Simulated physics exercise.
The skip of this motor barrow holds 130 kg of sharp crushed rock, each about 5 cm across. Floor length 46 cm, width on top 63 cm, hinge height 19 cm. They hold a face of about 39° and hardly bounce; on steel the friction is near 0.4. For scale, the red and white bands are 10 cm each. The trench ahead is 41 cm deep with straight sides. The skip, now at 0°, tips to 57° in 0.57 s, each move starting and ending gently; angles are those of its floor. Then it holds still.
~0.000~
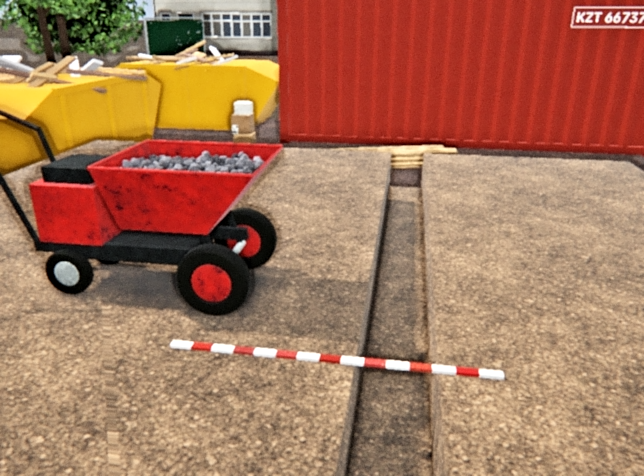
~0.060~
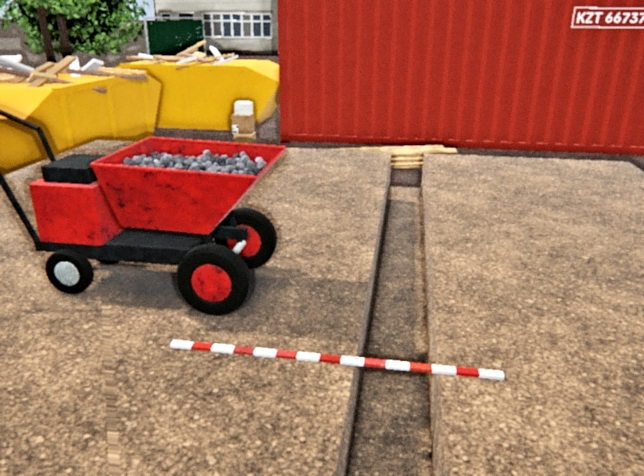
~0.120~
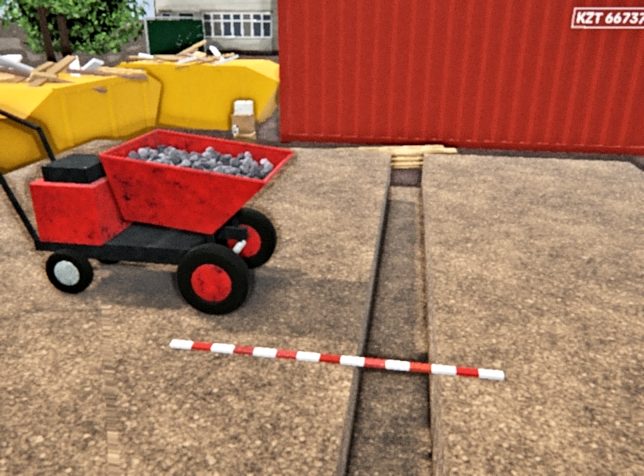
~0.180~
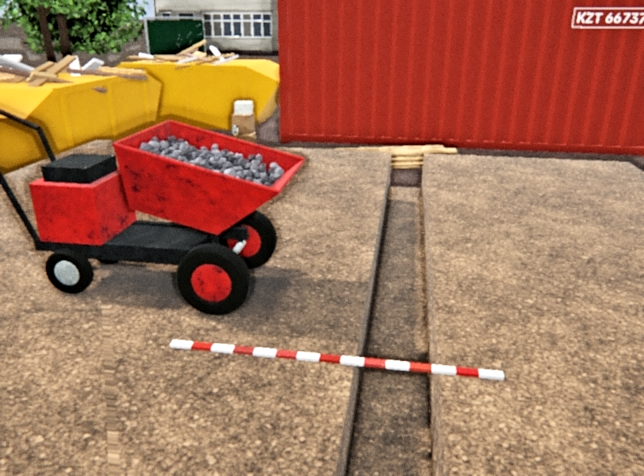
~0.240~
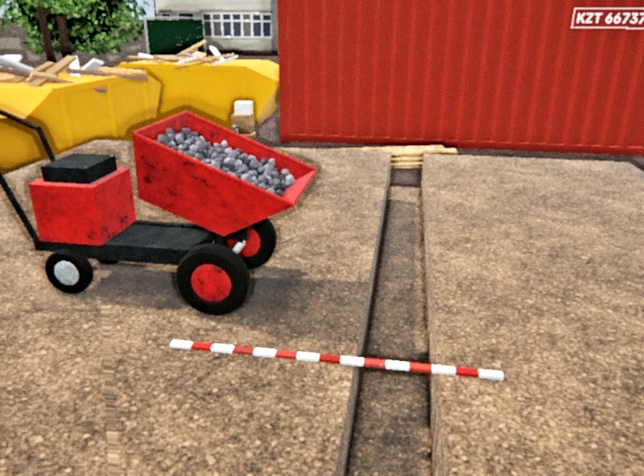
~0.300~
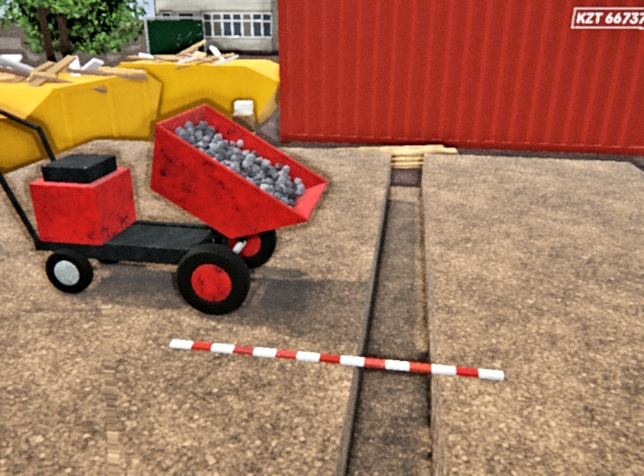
A red motor barrow's skip full of grey stones tilts steadily forward to the right.
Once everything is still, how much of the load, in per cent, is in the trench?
Some 36 per cent of it.
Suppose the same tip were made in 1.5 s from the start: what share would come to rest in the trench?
Then about 15 per cent.
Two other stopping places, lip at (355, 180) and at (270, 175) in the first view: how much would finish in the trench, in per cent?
About 5 and 40 per cent.
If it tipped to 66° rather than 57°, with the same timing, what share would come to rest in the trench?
In that case some 65 per cent.
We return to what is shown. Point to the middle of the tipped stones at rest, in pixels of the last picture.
Their middle is at about (401, 358).
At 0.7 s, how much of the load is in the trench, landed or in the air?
About 0 per cent by then.
After 0.4 s the floor is at 48°; 100 % in the skip; the foremost stones are at (309, 235).
After 0.7 s the floor is at 57°; 95 % in the skip, 4 % short of the trench, 1 % in the trench; the foremost stones are at (375, 282).
After 1.0 s the floor is at 57°; 66 % in the skip, 6 % short of the trench, 28 % in the trench; the foremost stones are at (438, 349).
After 3.0 s the floor is at 57°; 58 % in the skip, 5 % short of the trench, 36 % in the trench; the foremost stones are at (456, 350).
